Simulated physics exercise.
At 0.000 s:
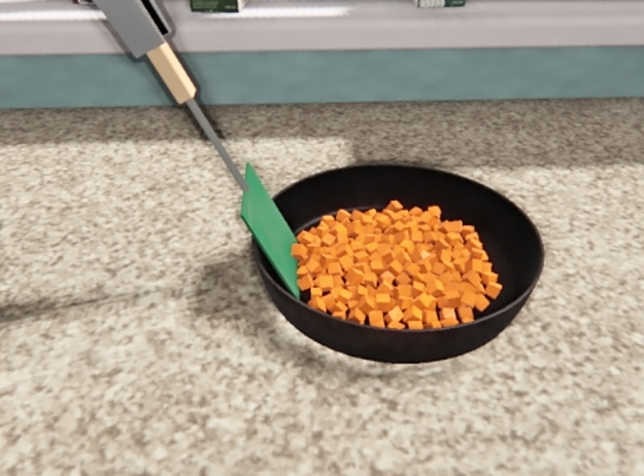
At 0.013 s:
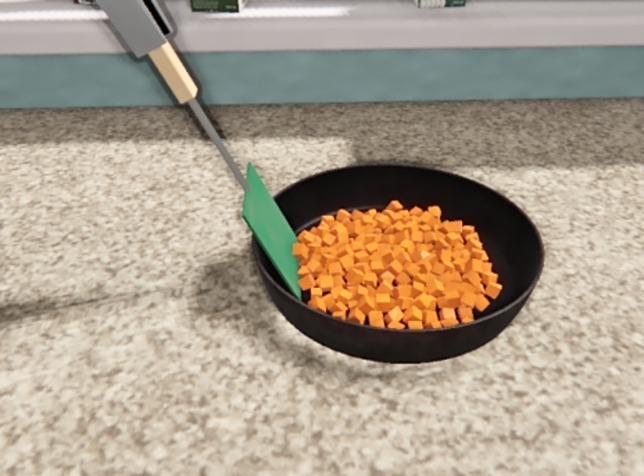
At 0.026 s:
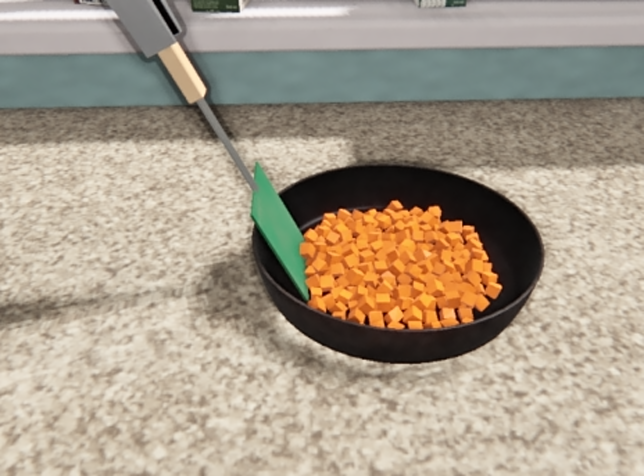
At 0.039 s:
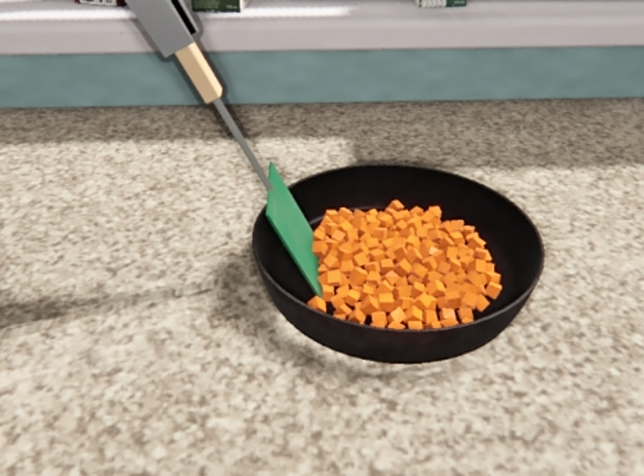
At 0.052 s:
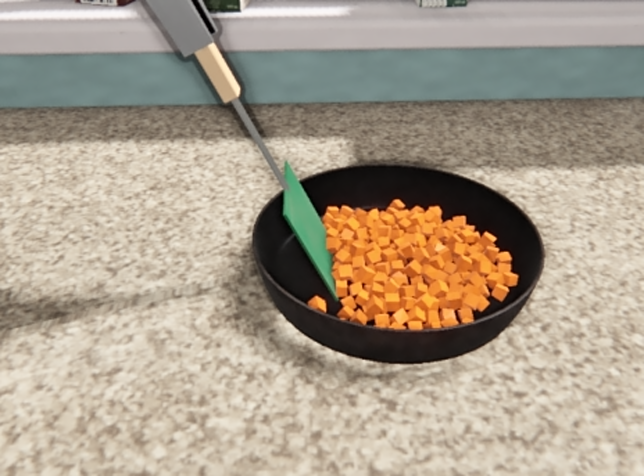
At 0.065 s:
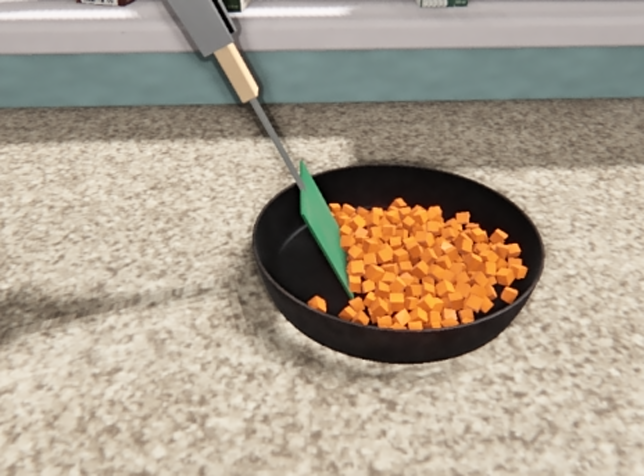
On a speckled countertop, a gripper slides a green turner rightward through a black frying pan, pushing heaped orange vegetable dice along.
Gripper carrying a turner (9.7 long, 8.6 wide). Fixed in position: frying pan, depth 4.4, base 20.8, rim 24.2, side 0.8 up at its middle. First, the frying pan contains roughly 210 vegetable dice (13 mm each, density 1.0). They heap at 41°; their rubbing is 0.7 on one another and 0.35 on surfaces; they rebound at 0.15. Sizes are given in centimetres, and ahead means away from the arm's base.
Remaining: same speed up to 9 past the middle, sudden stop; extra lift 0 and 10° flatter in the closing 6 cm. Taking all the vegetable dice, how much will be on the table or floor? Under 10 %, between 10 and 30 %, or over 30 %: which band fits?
The band that fits is between 10 and 30 %.
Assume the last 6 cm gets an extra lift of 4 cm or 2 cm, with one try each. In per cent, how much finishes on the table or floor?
Some 20 and 30 per cent.
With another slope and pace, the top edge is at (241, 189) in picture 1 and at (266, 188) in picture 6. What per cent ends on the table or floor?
Around 0 per cent finishes there.
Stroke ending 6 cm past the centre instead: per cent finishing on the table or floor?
That would give close to 5 per cent.
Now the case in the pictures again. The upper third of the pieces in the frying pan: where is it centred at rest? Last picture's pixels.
It is centred near (503, 242) in the last view.
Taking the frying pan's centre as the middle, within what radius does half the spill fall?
About 18 cm out from the centre.
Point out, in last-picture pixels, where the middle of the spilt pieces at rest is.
My best guess is near (571, 263).
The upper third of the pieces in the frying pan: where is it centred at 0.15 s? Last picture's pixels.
I'd put it somewhere near (469, 242).
By 0.11 s, sloping 65°, highest piece 6 above the table; 212 in the frying pan.
By 0.15 s, sloping 62°, highest piece 8 above the table; 212 in the frying pan.
By 0.37 s, sloping 55°, highest piece 6 above the table; 182 in the frying pan, 28 on the table or floor, 2 on the blade or in flight.
By 1.42 s, sloping 55°, highest piece 5 above the table; 182 in the frying pan, 30 on the table or floor.
Final count, 182 in the frying pan, 30 on the table or floor. That is 14 % on the table or floor.
